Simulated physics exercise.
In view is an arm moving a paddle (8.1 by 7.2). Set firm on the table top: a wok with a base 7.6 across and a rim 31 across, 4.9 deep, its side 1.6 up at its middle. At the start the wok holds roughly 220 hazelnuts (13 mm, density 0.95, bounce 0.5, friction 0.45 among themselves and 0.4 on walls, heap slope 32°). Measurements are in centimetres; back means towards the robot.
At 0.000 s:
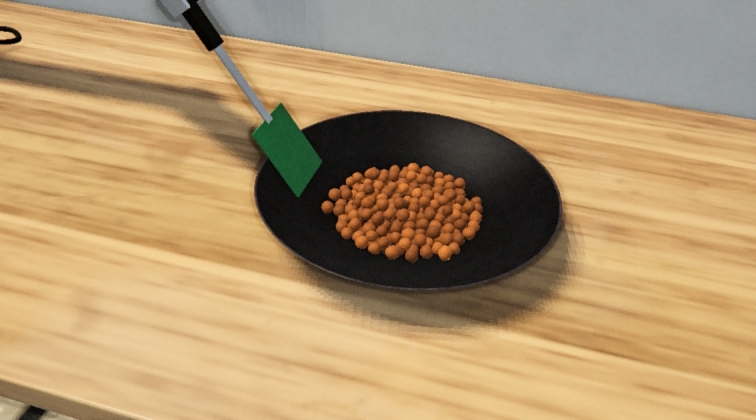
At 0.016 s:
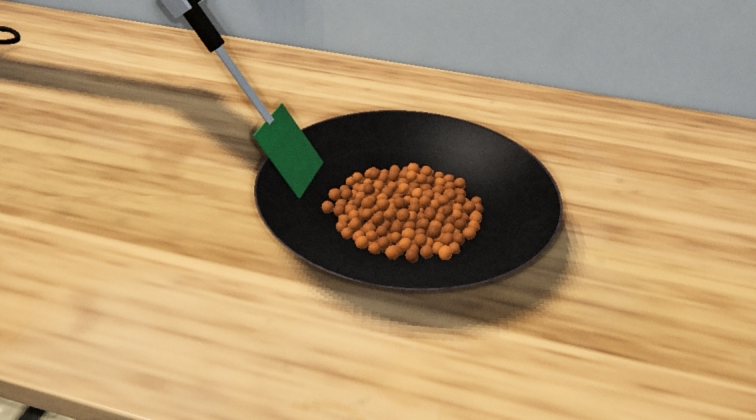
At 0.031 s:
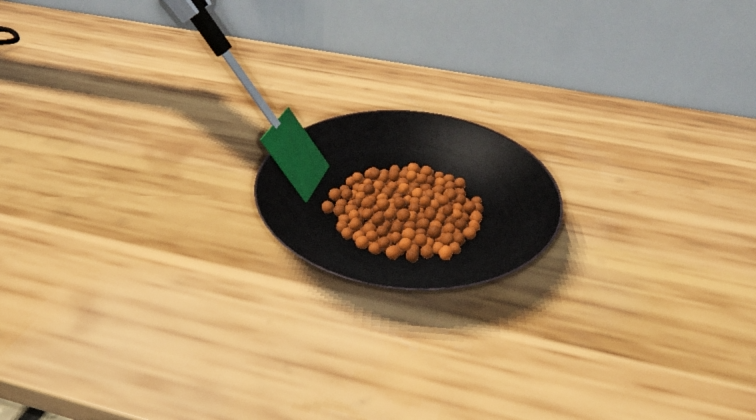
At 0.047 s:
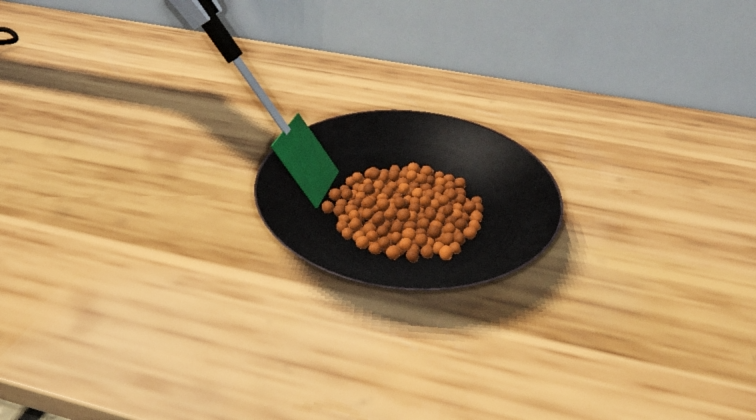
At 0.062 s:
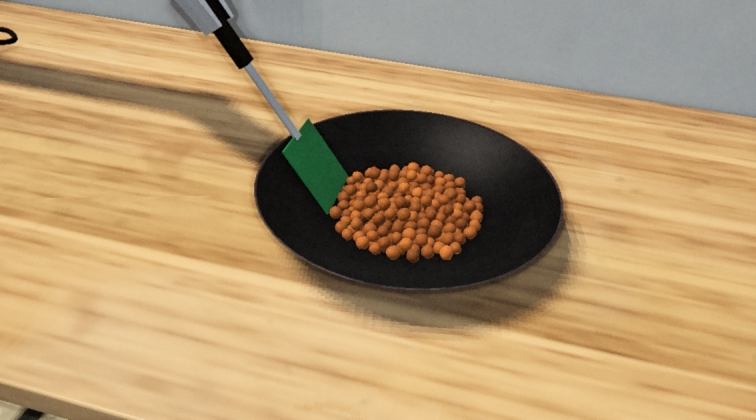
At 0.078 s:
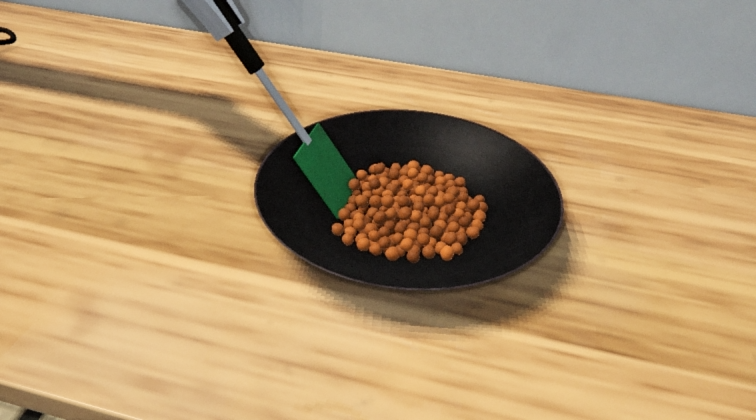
On a wooden table top, a robot arm moves a green paddle down and to the right inside a black wok, meeting the left side of a heap of brown hazelnuts and nudging the nearest ones slightly.
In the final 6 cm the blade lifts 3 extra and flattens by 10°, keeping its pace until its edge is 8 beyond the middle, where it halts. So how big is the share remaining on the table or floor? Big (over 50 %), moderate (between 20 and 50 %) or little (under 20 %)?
The share is little.
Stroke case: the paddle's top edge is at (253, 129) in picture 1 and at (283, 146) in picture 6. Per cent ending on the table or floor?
It comes to something like 0 %, give or take.
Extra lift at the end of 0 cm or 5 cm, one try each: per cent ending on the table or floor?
First try around 5 percent, second try around 5 percent.
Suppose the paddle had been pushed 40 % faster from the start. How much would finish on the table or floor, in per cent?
20 per cent, about.
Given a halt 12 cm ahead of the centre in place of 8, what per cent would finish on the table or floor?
About 30 %.
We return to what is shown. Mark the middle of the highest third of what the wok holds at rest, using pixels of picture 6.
The middle lies somewhere around (495, 218).
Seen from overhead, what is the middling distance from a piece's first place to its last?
Distance: Near 5 cm.
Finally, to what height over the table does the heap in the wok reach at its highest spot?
Close to 5.0 centimetres high.
By 0.15 s, sloping 55°, highest piece 5 above the table; 215 in the wok.
By 0.22 s, sloping 52°, highest piece 6 above the table; 215 in the wok.
By 0.45 s, sloping 45°, highest piece 6 above the table; 203 in the wok, 9 on the table or floor, 3 on the blade or in flight.
By 1.50 s, sloping 45°, highest piece 5 above the table; 203 in the wok, 12 on the table or floor.
Final count, 203 in the wok, 12 on the table or floor. That is 6 % on the table or floor.
